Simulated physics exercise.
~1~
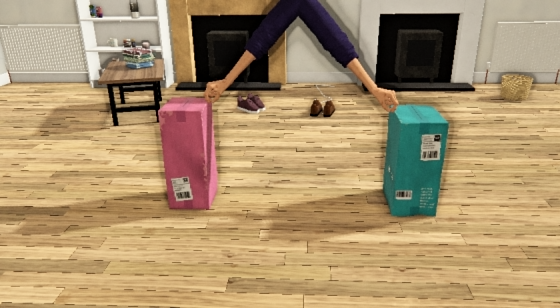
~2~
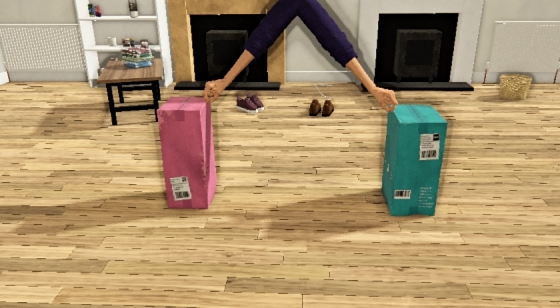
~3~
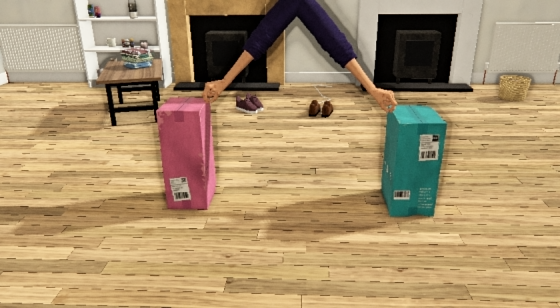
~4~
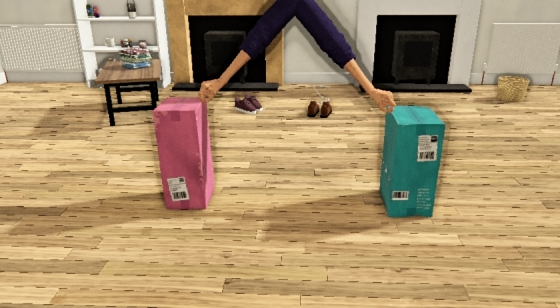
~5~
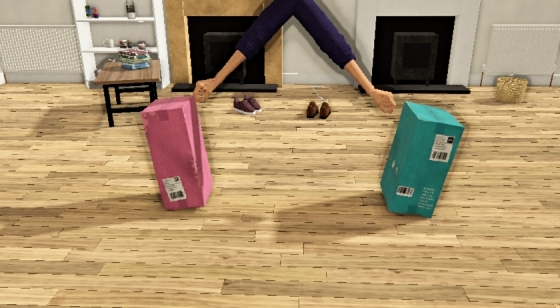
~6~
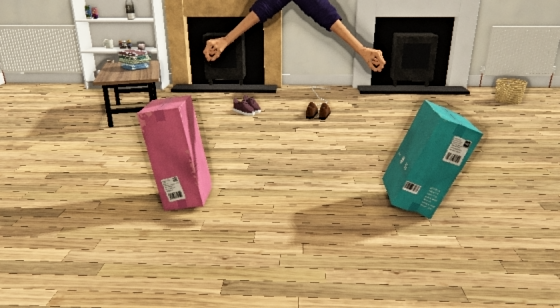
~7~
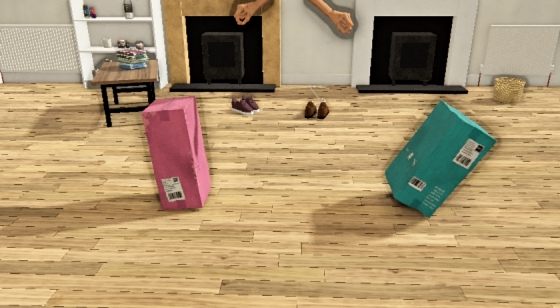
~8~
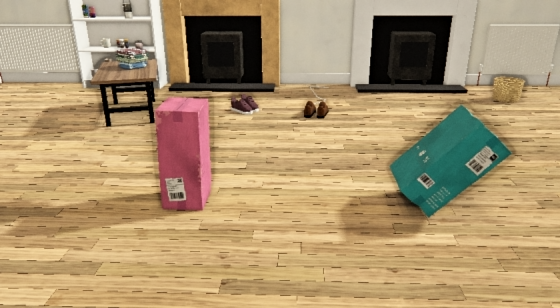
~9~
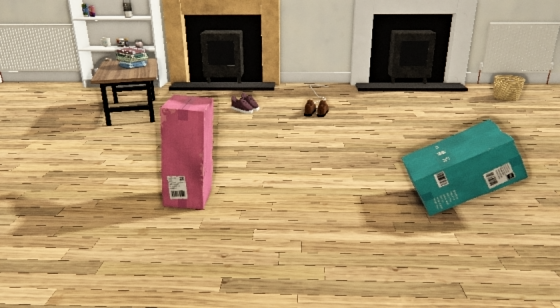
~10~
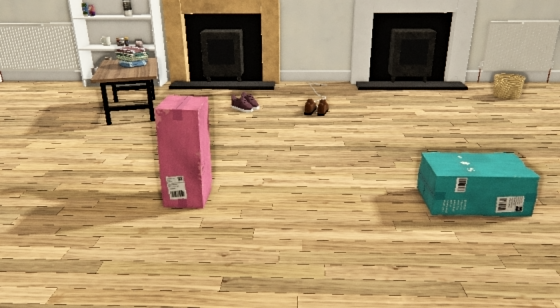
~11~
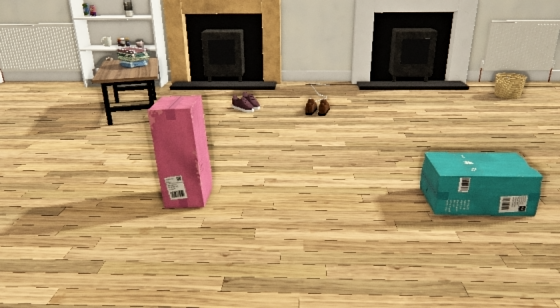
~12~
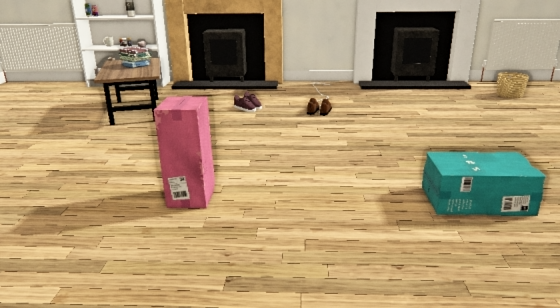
In a room with a wooden floor and two fireplaces, a pair of hands tipped a pink box and a turquoise box outward and let go; the pink one rocked back upright, while the turquoise one toppled to the right onto its side.
